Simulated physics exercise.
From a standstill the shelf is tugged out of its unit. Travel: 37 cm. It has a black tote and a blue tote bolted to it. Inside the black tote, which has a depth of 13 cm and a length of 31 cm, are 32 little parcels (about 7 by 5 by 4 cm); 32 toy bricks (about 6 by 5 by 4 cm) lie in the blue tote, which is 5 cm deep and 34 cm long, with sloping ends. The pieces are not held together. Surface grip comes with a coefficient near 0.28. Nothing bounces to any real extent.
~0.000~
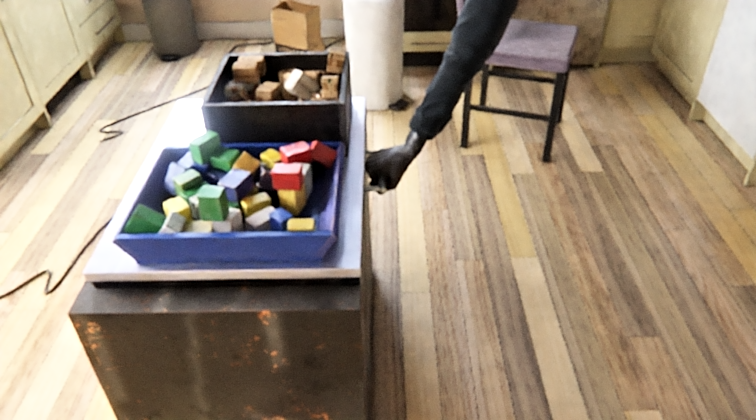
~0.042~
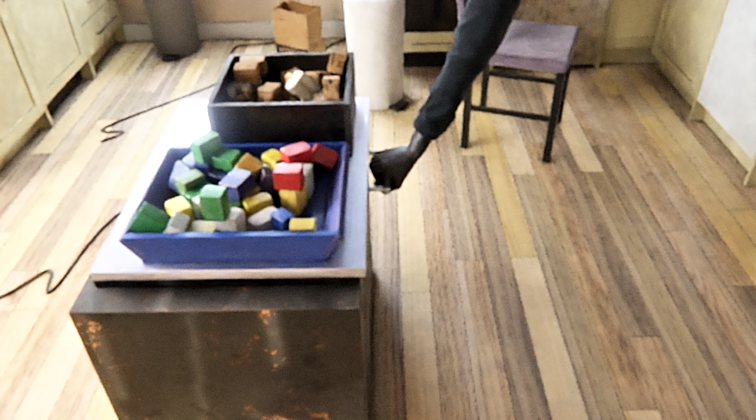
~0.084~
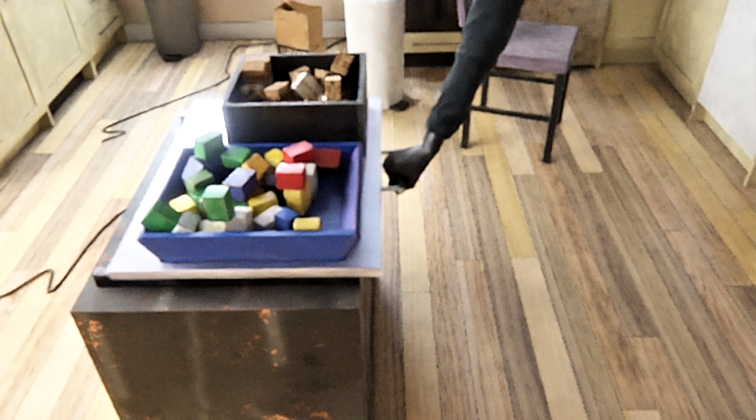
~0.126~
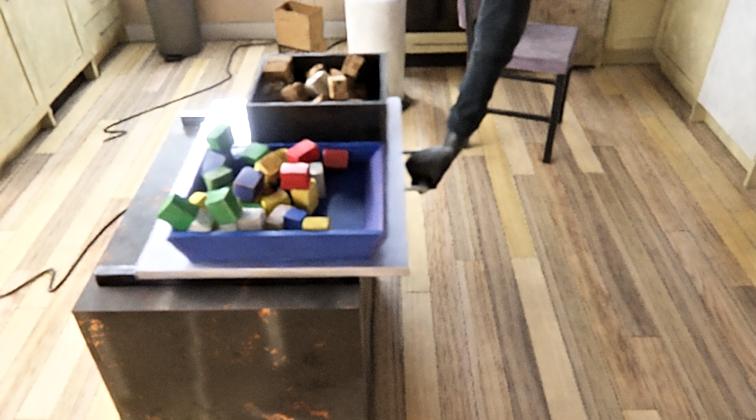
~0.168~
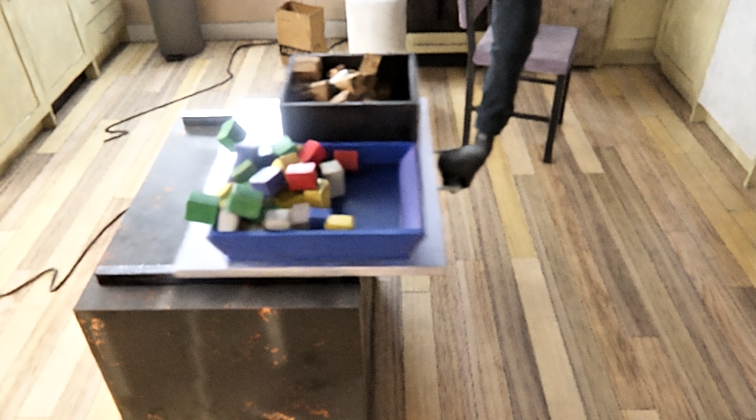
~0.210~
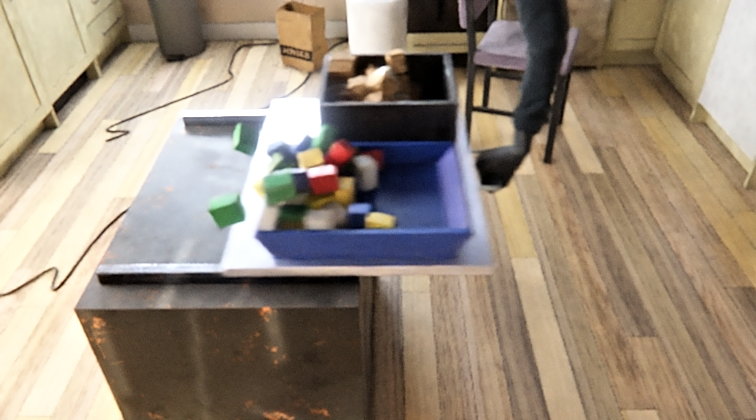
A white shelf carrying a blue tote of colourful toy bricks and a black tote of brown pieces is pulled rightward by a dark-gloved hand, as the bricks bunch leftward and two green ones leave the blue tote.
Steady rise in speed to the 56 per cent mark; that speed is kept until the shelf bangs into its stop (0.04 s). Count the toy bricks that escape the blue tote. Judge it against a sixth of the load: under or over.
Over.
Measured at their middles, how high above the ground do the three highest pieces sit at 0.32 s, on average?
88 cm.
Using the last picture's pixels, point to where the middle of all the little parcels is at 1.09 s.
Near (449, 107) in pixels.
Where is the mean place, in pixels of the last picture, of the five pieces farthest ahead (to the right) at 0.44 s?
(538, 114).
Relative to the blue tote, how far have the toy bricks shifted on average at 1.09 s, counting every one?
On average they end up some 30 cm further right.
After 0.24 s, the shelf hits its stop.
After 0.32 s, the black tote has all 32 and the blue tote is down by 2 of 32.
After 0.44 s, the black tote is down by 1 of 32 and the blue tote is down by 6 of 32.
After 0.66 s, the black tote is down by 1 of 32 and the blue tote is down by 14 of 32.
When it is over (at 1.09 s), the black tote is down by 1 of 32 and the blue tote is down by 14 of 32. Asked share, 14 of 32, 44 per cent.
